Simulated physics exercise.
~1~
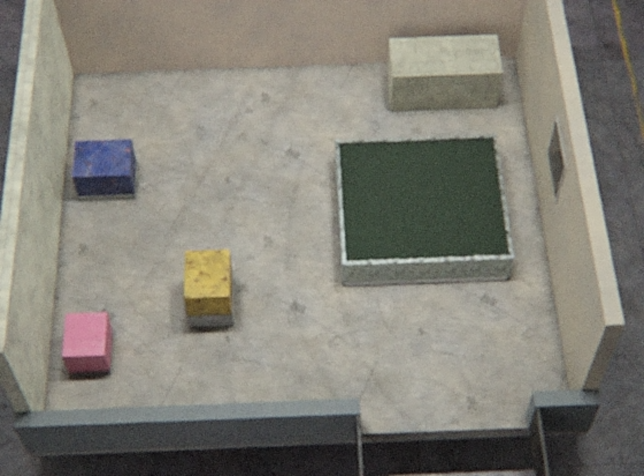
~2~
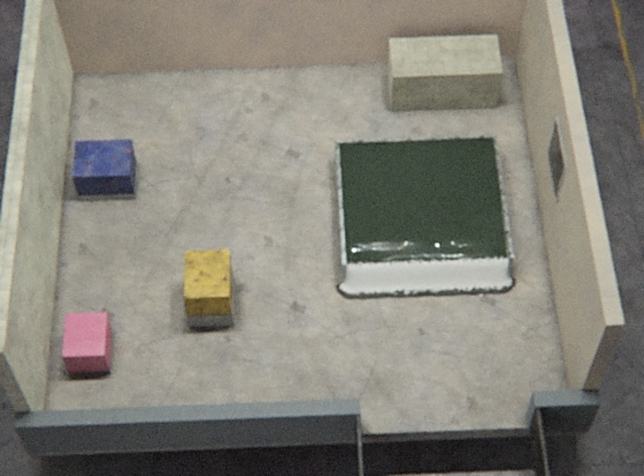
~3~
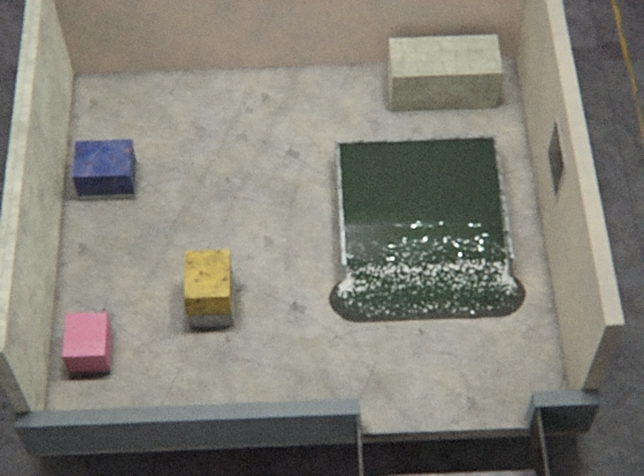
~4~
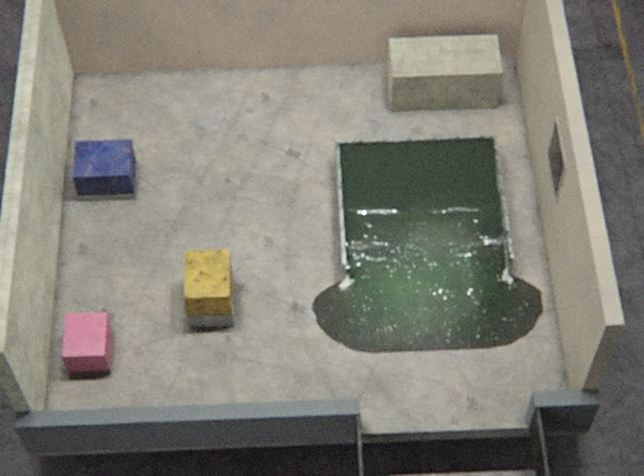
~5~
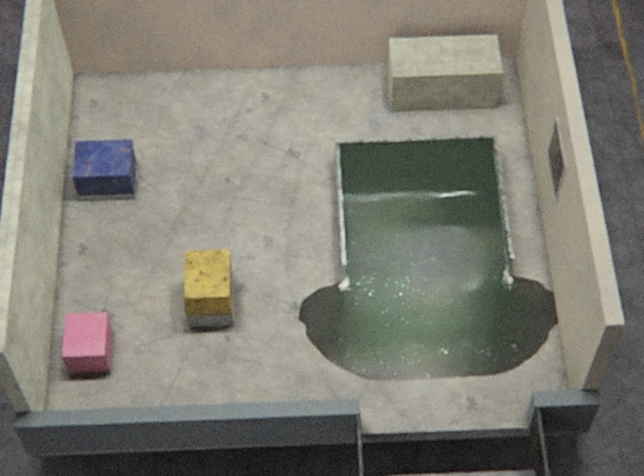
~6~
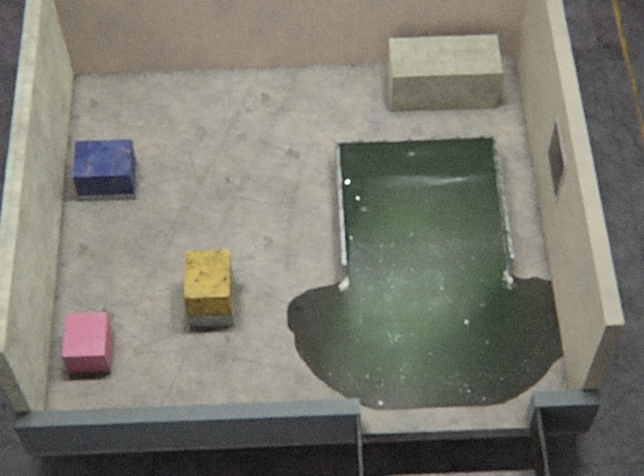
A walled warehouse bay with a pale, stained floor is seen from high above by an unmoving camera. A blue block, a yellow block and a pink block sit on the left, with a pale box at the back right above an open tank of dark green water. The tank's near side gives way, and water pours out frothing, then spreads forward and sideways in a widening dark pool.
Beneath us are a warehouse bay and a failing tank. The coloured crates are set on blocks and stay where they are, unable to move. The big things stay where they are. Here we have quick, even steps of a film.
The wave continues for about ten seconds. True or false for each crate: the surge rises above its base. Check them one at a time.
Blue crate: False; pink crate: True; yellow crate: False.
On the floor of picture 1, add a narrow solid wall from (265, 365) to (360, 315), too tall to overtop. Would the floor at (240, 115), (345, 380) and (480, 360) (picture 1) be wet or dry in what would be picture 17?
Outcome by spot, in order - unwatered, watered, watered.
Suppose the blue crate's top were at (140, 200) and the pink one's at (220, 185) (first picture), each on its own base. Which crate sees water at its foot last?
One in pink.
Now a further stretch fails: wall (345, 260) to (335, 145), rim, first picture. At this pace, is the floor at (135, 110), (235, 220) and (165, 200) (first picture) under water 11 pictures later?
Point by point: Drenched, drenched, drenched.
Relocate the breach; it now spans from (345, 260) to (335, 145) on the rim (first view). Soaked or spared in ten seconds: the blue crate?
Looking at it, the blue crate gets overtopped.
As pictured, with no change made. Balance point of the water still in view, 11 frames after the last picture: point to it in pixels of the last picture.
Near pixel (419, 282).
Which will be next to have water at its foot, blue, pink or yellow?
First to get wet: The yellow one.
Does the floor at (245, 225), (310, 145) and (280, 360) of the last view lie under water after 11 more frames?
Taking the three spots one by one, I'd call them clear, clear and drenched.
A moment on, water covers 20 % of the floor; the blue crate not reached, the pink crate not reached, the yellow crate not reached.
Next, water covers 25 % of the floor; the blue crate not reached, the pink crate not reached, the yellow crate water round its plinth.
Then, water covers 30 % of the floor; the blue crate not reached, the pink crate water round its plinth, the yellow crate water round its plinth.
Later, water covers 45 % of the floor; the blue crate not reached, the pink crate water round its plinth, the yellow crate water round its plinth.
In the end, water covers 60 % of the floor; the blue crate stayed above the water, the pink crate was topped, the yellow crate stayed above the water.
